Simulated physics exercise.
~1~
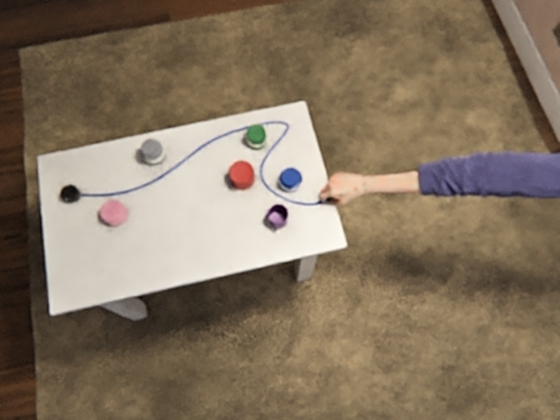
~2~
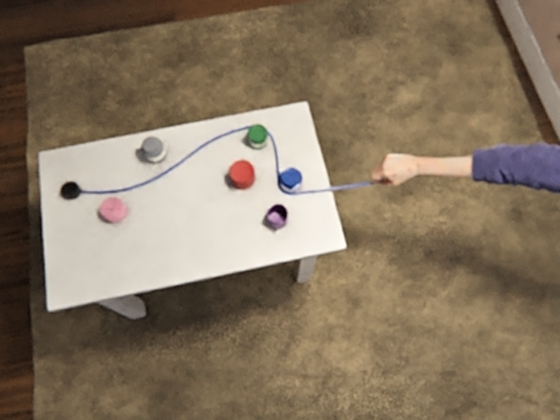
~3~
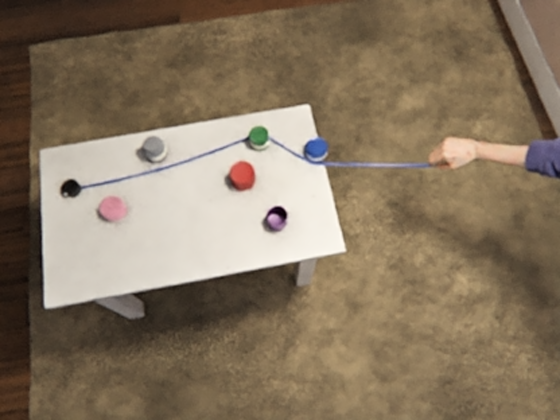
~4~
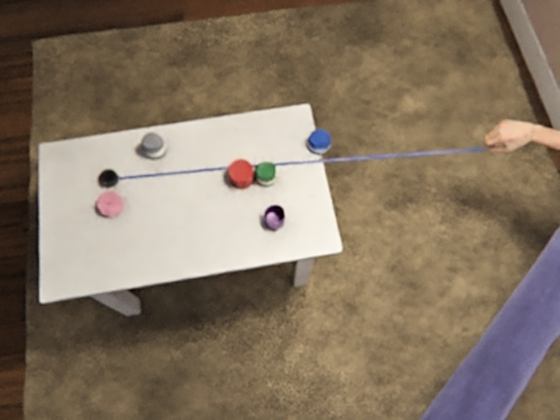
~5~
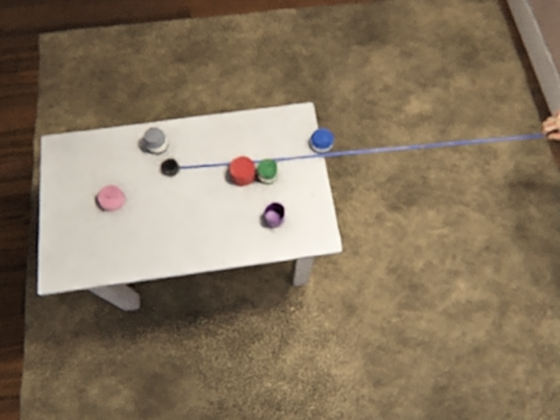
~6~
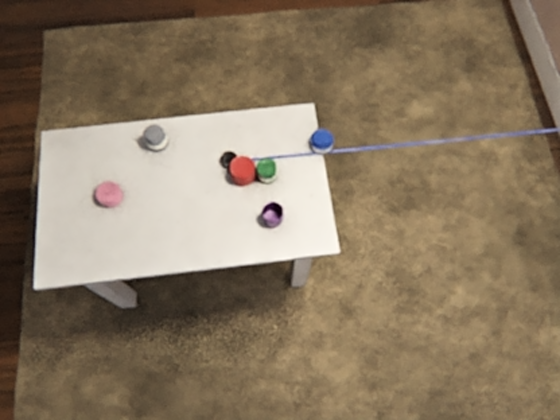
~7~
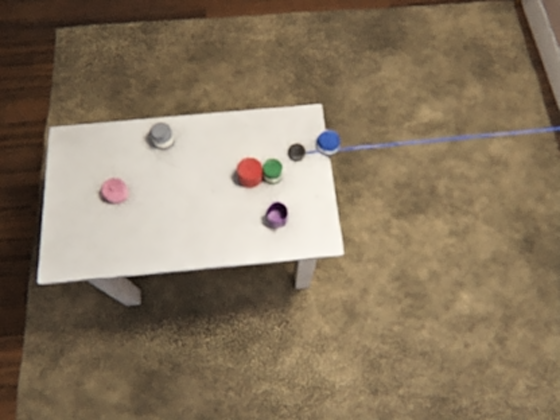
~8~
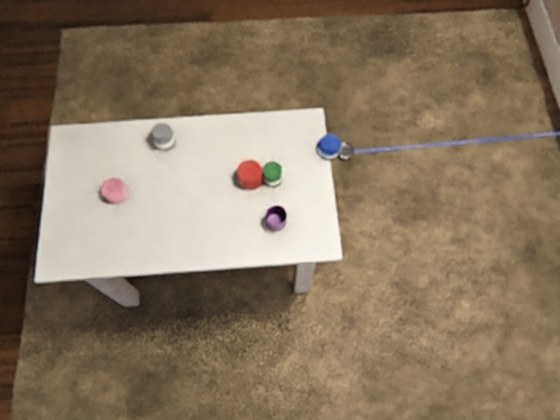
A hand pulling a blue lead rightwards, shifting a blue jar, then a green tin, and drawing a black disc off a white table.
